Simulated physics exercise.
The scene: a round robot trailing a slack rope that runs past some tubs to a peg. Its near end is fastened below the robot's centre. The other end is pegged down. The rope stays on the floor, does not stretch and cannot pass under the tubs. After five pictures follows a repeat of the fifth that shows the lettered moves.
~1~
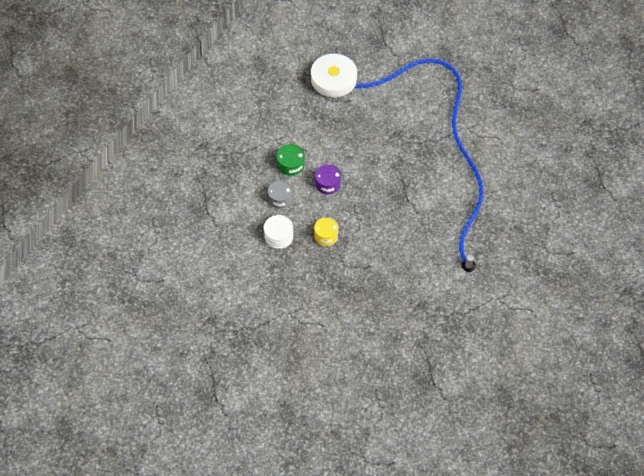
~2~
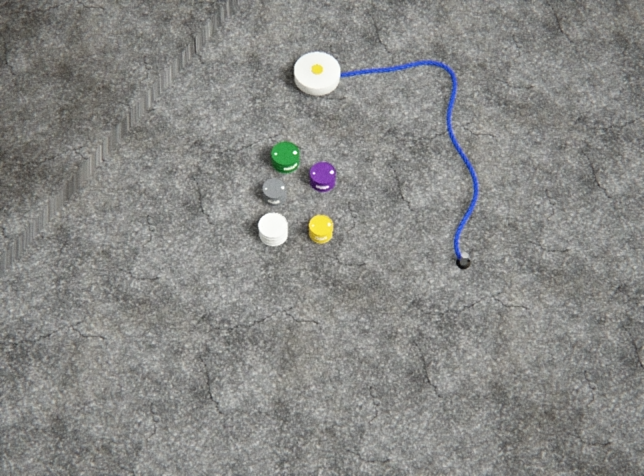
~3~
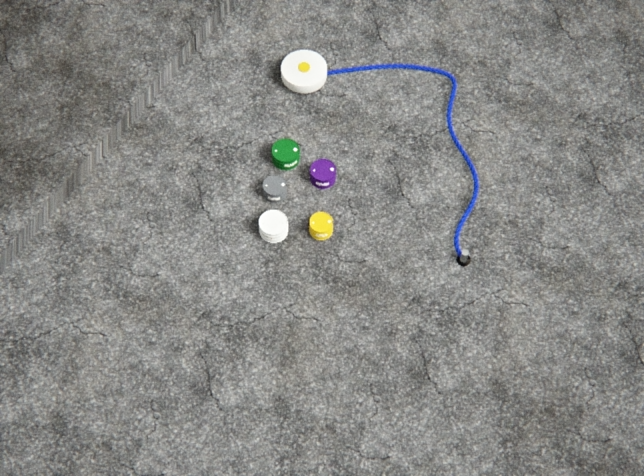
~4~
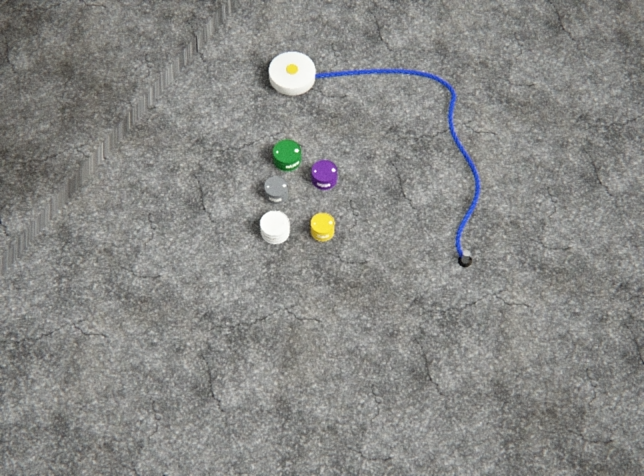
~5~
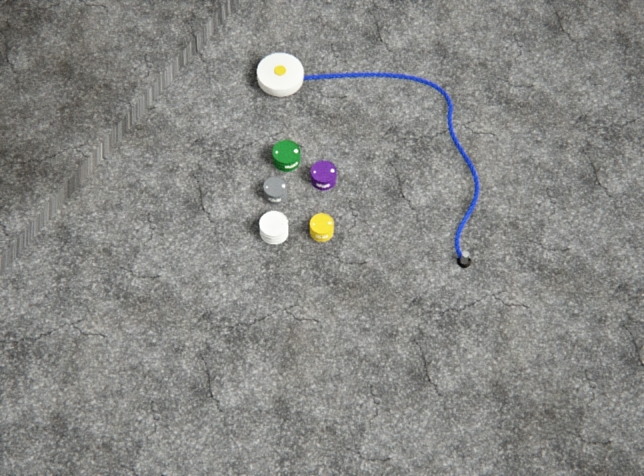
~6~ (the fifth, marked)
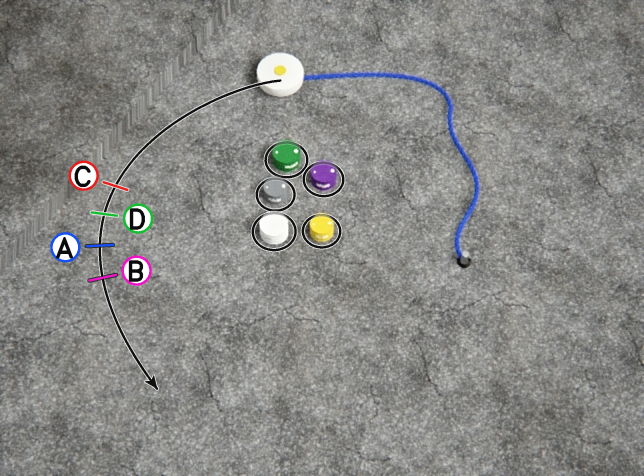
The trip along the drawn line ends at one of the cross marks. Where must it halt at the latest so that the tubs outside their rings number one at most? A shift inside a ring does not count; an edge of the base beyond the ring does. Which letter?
As far as tick C.
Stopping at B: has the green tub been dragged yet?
By then, yes.
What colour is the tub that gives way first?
The green one.
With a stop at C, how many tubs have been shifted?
One.
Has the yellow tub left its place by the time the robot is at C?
No.
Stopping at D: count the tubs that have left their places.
Three.
On the marked copy, A at (100, 246); B at (103, 278); C at (115, 186); D at (104, 214); the route from (280, 81) via (111, 196) to (157, 389).
Following C. Soon after the start, robot (212, 96).
Later, robot (152, 135).
In the end, robot (114, 181); green tub (284, 162); one over the rings.
As for the rest, A has three over the rings; B has three over the rings; D has three over the rings.
